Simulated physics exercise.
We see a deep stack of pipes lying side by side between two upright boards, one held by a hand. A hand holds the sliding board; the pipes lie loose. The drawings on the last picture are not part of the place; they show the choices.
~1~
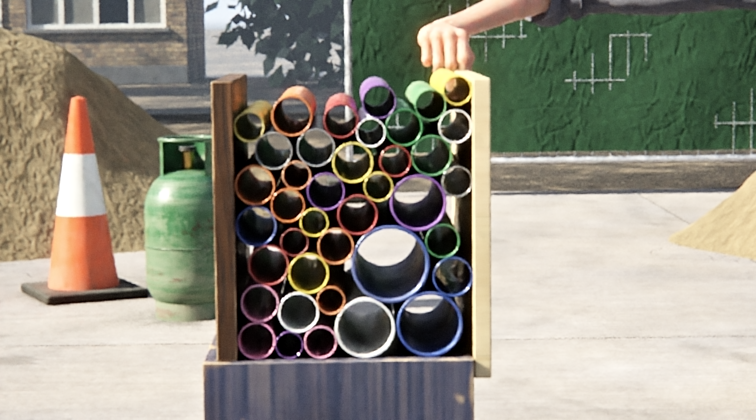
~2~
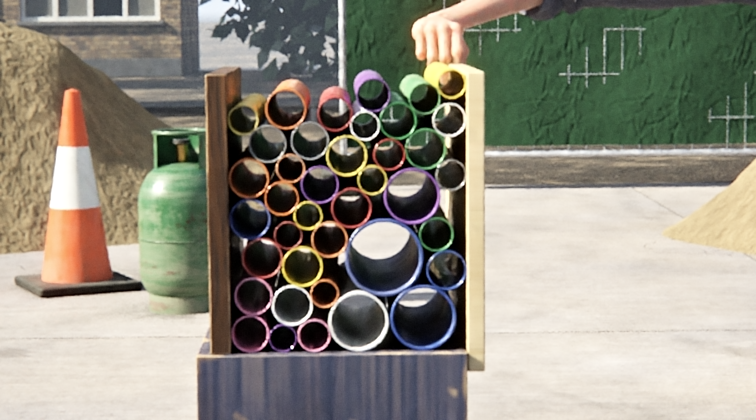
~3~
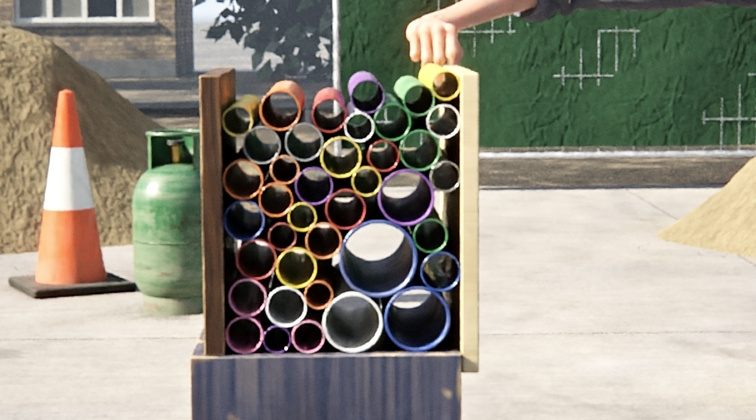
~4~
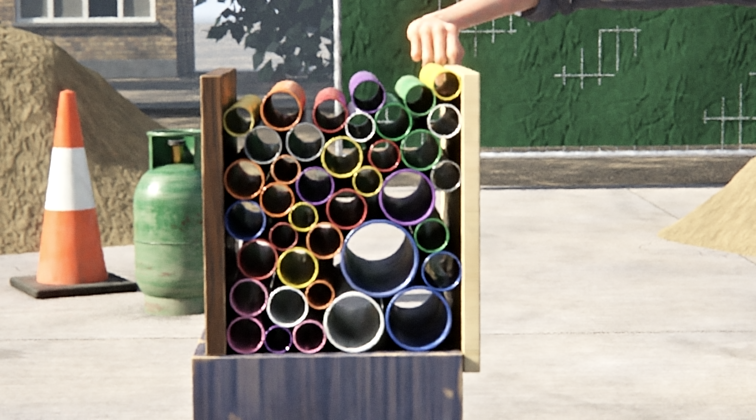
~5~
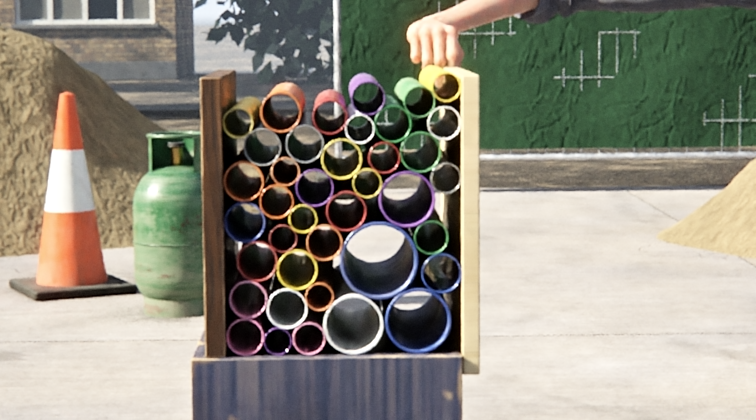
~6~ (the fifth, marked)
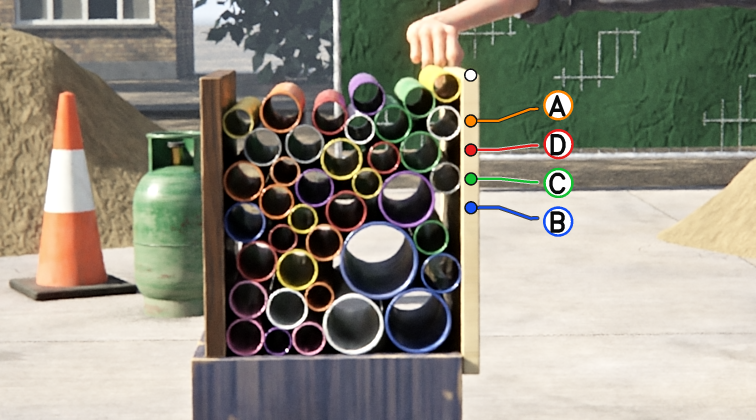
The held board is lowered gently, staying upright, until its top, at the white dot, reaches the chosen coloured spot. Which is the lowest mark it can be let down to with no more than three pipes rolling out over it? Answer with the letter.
It can be let down to C.
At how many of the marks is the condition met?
Three of them.
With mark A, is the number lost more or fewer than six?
At A, fewer than six.
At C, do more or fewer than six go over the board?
Fewer than six.
On the copy, A at (471, 121); B at (471, 208); C at (471, 179); D at (471, 150); the white dot at (470, 75).
On C. First, top of the board (462, 133).
Then, top of the board (462, 178).
Finally, top of the board (462, 178), three out over the board.
By contrast, A one out over the board; B more than three out over the board; D one out over the board.
